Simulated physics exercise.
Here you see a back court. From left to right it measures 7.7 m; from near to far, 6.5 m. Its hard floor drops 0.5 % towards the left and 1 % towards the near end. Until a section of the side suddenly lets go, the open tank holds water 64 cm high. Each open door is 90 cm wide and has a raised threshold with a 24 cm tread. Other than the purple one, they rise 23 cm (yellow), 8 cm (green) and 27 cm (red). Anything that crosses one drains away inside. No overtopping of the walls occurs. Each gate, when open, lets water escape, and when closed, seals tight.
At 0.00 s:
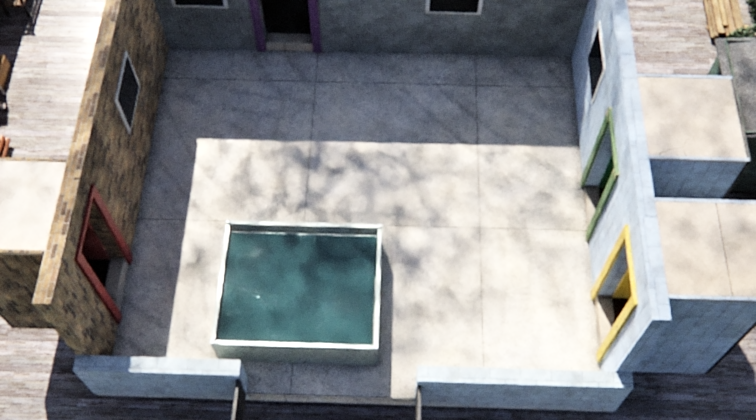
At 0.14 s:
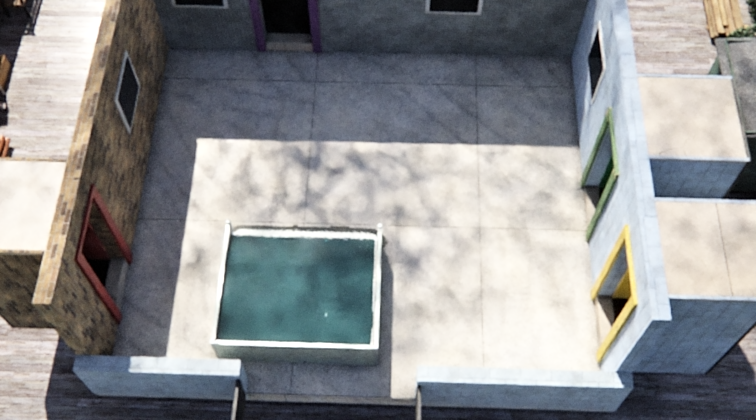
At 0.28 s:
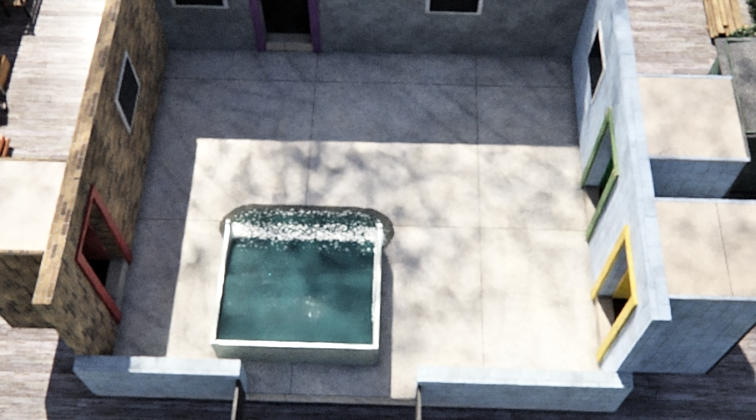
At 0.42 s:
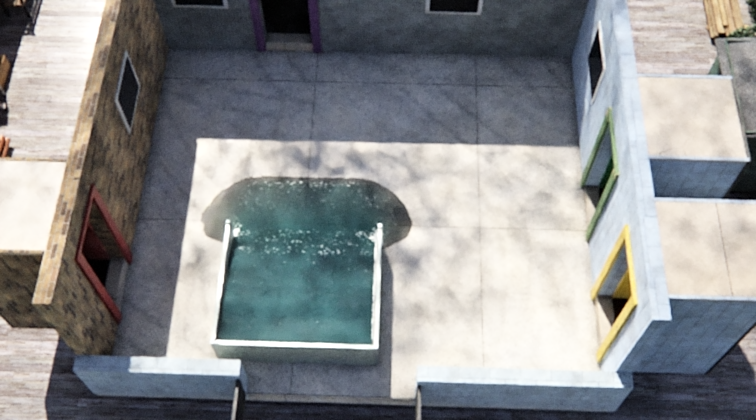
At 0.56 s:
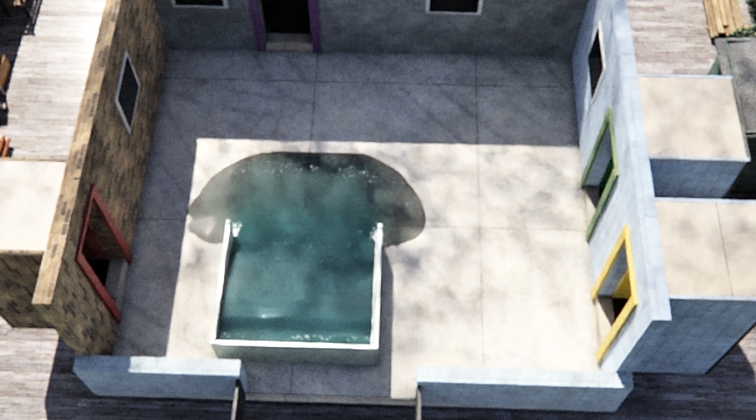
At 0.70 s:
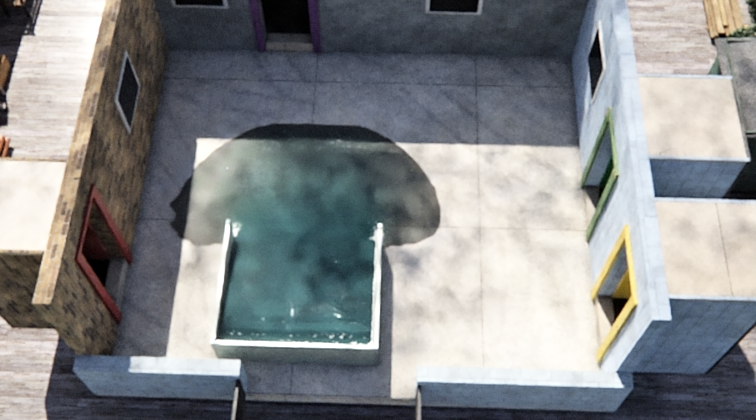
The clip shows an open tank of still water in a walled court; its far side opens, and water pours out across the pale floor, spreading in a widening, rounded wet patch toward the wall with the purple door.
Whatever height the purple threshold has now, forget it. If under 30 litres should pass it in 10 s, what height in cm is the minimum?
The minimum is around 22 cm.
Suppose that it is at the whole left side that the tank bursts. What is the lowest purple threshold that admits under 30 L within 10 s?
At least roughly 9.0 centimetres tall.
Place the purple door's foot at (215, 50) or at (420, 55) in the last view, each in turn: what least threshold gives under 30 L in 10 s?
In turn: Roughly 19 cm, roughly 13.5 cm.
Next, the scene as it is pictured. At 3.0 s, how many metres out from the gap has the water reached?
Close to 6.2 metres, I'd say.
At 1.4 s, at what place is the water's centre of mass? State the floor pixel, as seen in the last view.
Approximately (305, 231).
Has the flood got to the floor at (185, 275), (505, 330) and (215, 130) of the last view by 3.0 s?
In order: Untouched, untouched, soaked.
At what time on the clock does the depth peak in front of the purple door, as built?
Near 1.8 seconds.
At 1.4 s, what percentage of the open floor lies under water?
Some 40 per cent of it.
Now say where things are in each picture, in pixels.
In the first picture, still water, 64 cm deep, in the open tank at (300, 284); the purple door at (285, 15) is dry.
In the second picture, the gap is on the far side, the front 0.2 m out at a hidden place; the back of the open tank holds 64 cm.
In the third picture, the front is at (244, 209), 0.7 m from the gap on the far side; 1.6 m2 of floor is wet, 64 cm left at the back.
In the fourth picture, the front is at (299, 181), 1.3 m from the gap on the far side; 3.5 m2 of floor is wet, 64 cm left at the back.
In the fifth picture, the front is at (267, 157), 1.7 m from the gap on the far side; 5.4 m2 of floor is wet, 58 cm left at the back.
In the sixth picture, the gap is on the far side, the front 2.3 m out at (270, 129); the back of the open tank holds 53 cm; the purple door at (285, 15), 4.2 m from the gap, is still 1.8 m from the nearest water.
After 1.4 s water covers 40 % of the floor, deepest (28 cm) near (310, 51); 13 cm at the purple door, 0 litres in over its 22 cm threshold.
After 3.0 s water covers 55 % of the floor, deepest (37 cm) near (179, 48); 24 cm at the purple door, 26 litres in over its 22 cm threshold.
After 10.0 s water covers 95 % of the floor, deepest (17 cm) near (594, 389); 3 cm at the purple door, 30 litres in over its 22 cm threshold.
At the purple door as built, the water arrived by 1.2 s and peaked near 29 cm at 1.8 s.
Run again over the same 10 s with other heights there, 47 litres in over 20 cm, 5 litres over 27 cm. The limit of 30 litres is kept from about 22 cm up.
